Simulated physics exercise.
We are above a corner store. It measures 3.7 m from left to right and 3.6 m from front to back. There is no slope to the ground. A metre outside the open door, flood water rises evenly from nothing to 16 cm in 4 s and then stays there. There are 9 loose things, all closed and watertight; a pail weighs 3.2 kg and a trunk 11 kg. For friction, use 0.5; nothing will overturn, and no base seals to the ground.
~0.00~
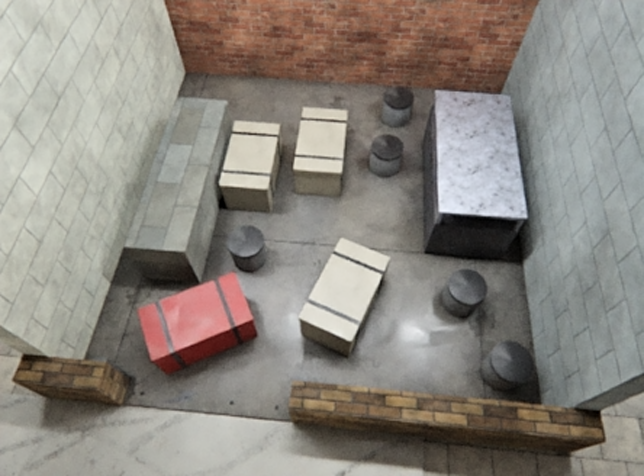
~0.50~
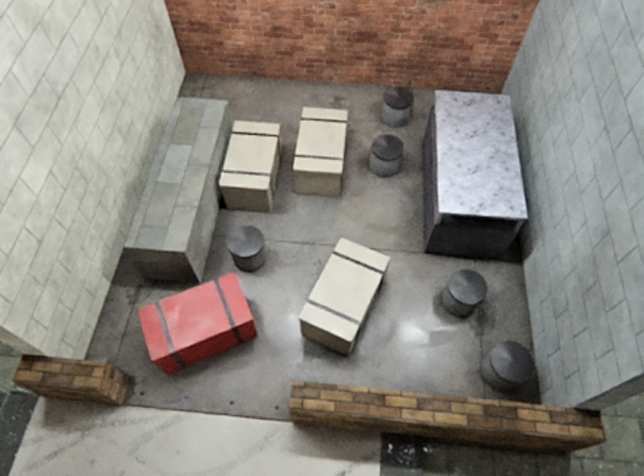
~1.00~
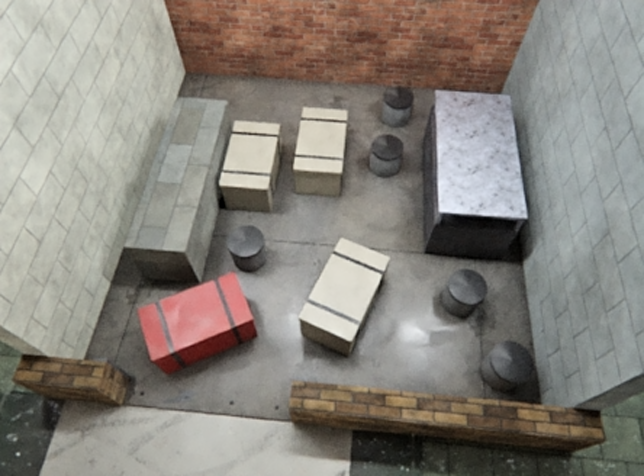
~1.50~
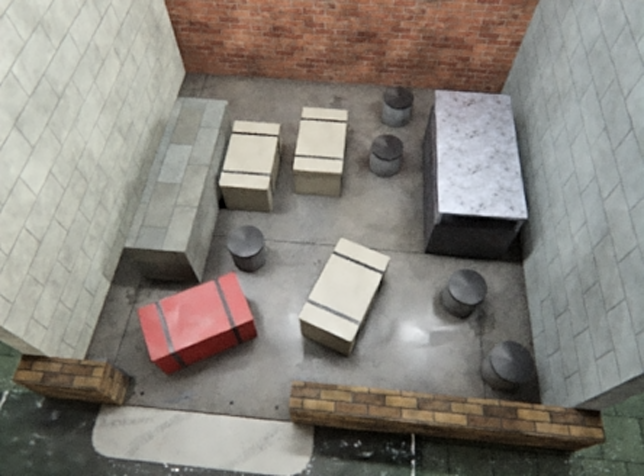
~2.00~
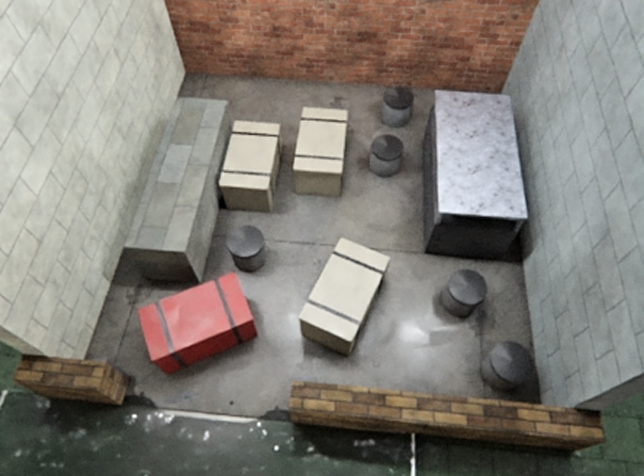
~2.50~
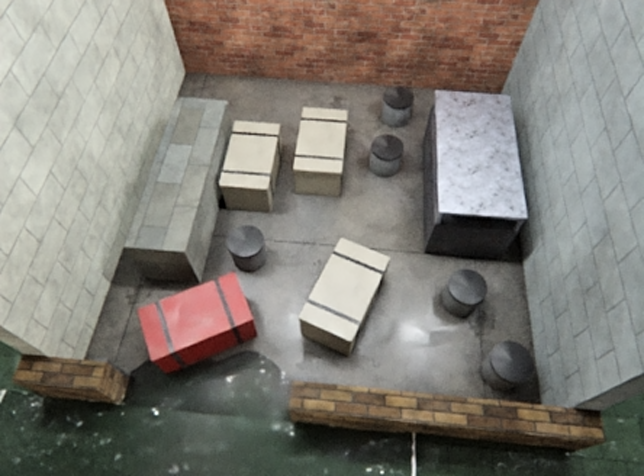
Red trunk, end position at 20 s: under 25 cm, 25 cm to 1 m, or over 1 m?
Over 1 m.
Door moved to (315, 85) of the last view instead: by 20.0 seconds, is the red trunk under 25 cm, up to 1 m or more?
Outcome: The red trunk moves only slightly.
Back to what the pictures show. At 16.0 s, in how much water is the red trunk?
Somewhere close to 15 cm.
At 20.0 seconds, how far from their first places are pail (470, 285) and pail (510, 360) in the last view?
First 100 cm, then 150 cm.
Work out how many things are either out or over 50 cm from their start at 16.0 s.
It comes to 8.
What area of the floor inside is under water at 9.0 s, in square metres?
That flooded area is roughly 11.5 m2.
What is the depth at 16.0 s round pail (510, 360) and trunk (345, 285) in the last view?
11 and 9 cm.
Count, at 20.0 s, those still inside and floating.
9 of them.
After 4.0 s the red trunk is near (189, 286), 0.2 m from its start, afloat; 1 afloat.
After 9.0 s the red trunk is near (290, 163), 1.7 m from its start, afloat; 6 afloat.
After 16.0 s the red trunk is near (412, 75), 3.2 m from its start, afloat; 9 afloat.
After 20.0 s the red trunk is near (412, 73), 3.2 m from its start, afloat; 9 afloat.
